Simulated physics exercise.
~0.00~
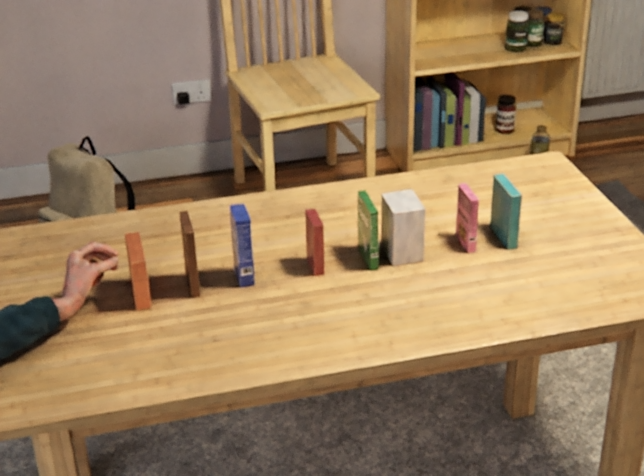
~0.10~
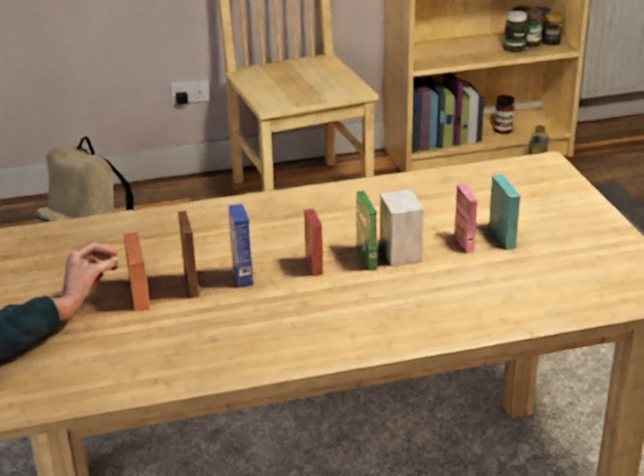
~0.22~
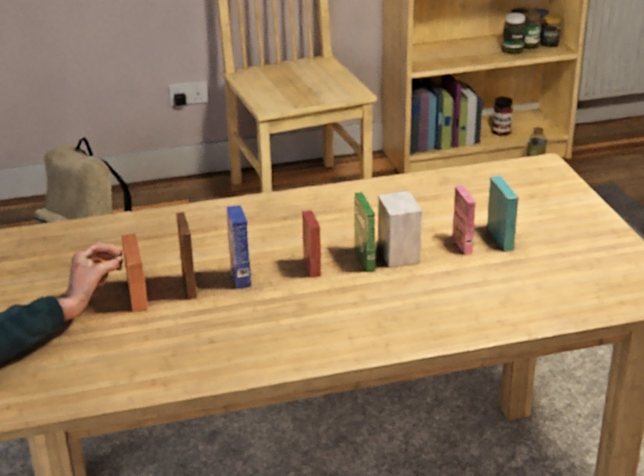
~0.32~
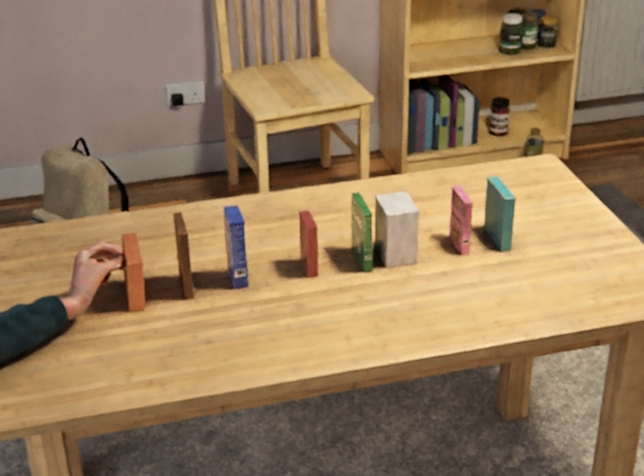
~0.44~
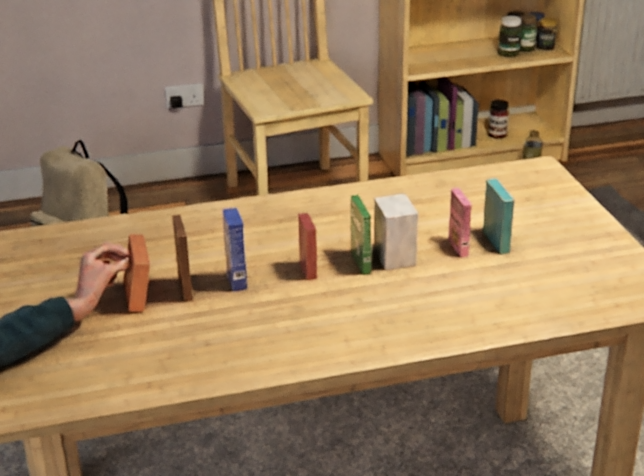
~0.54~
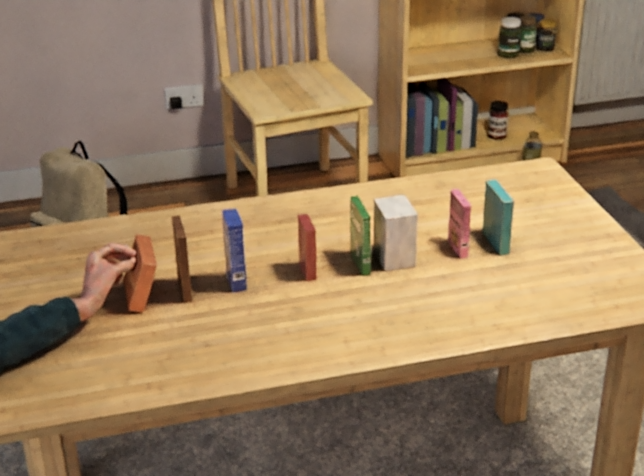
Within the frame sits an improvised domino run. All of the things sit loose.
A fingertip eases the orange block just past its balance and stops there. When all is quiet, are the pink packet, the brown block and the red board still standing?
At the end, the pink packet still stands; the brown block is brought down; the red board is brought down.
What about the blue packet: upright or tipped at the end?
The blue packet goes down.
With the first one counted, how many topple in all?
That adds up to 4 in total.
Around 0.84 s, orange block 74° over; brown block rocked 37° from its first pose near (208, 259); blue packet rocked 9° from its first pose.
Around 0.94 s, orange block 79° over; brown block rocked 59° from its first pose near (220, 266); blue packet rocked 39° from its first pose.
Around 1.14 s, orange block 80° over; brown block rocked 73° from its first pose near (226, 271); red board rocked 67° from its first pose near (339, 254); blue packet on its side.
Around 1.64 s, orange block 81° over; brown block rocked 73° from its first pose near (227, 271); red board on its side near (343, 262); blue packet on its side.
Finally (3.8 s), down or leaning hard on the table, red board, blue packet and brown block; the other 3 still in place. Final places as the last picture's camera would see them, pink packet near (459, 224), brown block near (228, 271).
